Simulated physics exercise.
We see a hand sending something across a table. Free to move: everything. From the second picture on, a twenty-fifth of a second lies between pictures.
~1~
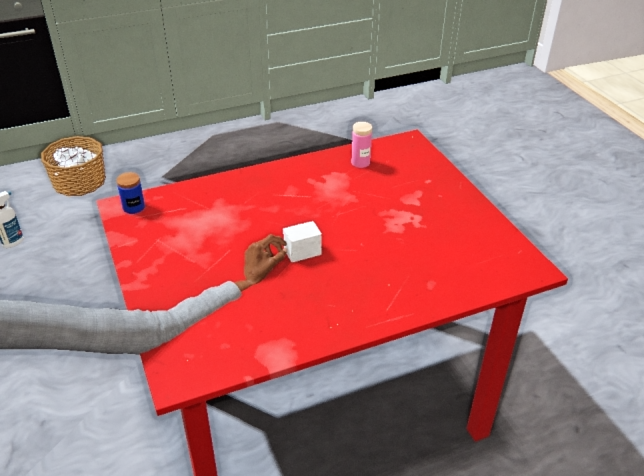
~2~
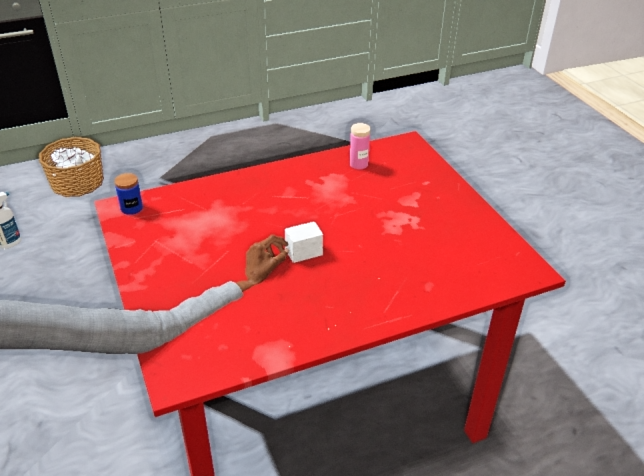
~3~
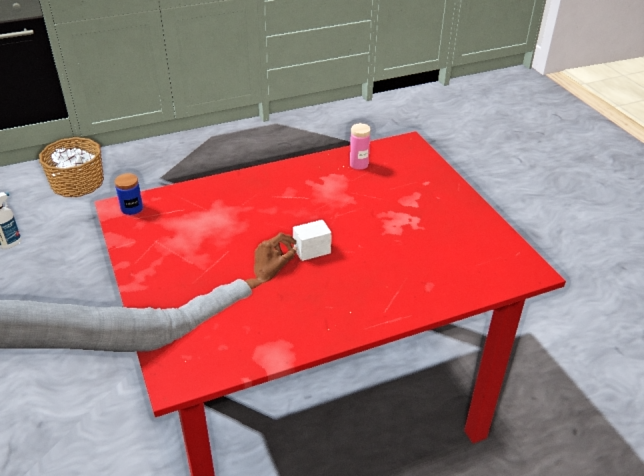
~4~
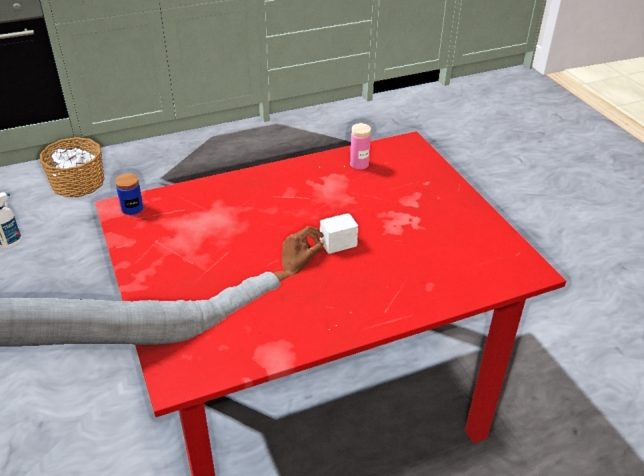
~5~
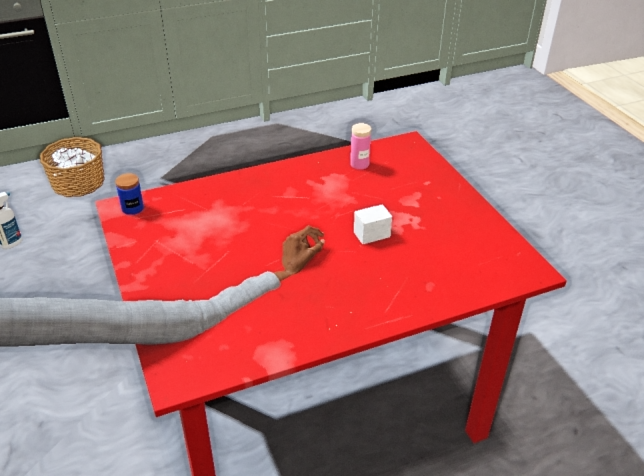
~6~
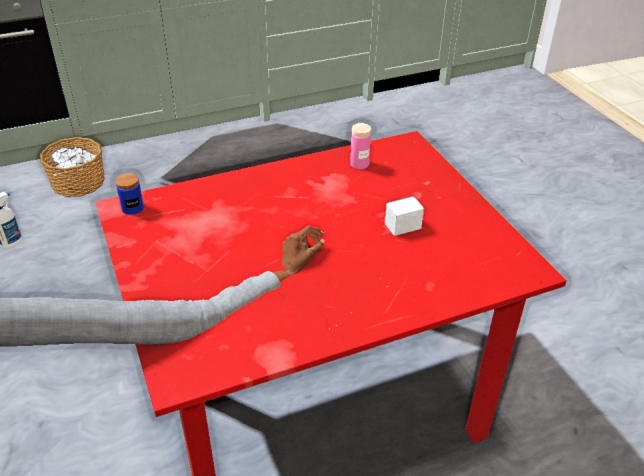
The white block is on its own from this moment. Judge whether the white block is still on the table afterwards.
Off the top.
Then, 0.20 s past the last view, white block now off the table.
Then, 0.50 s past the last view, things are still on the move.
Finally, off the table, white block.
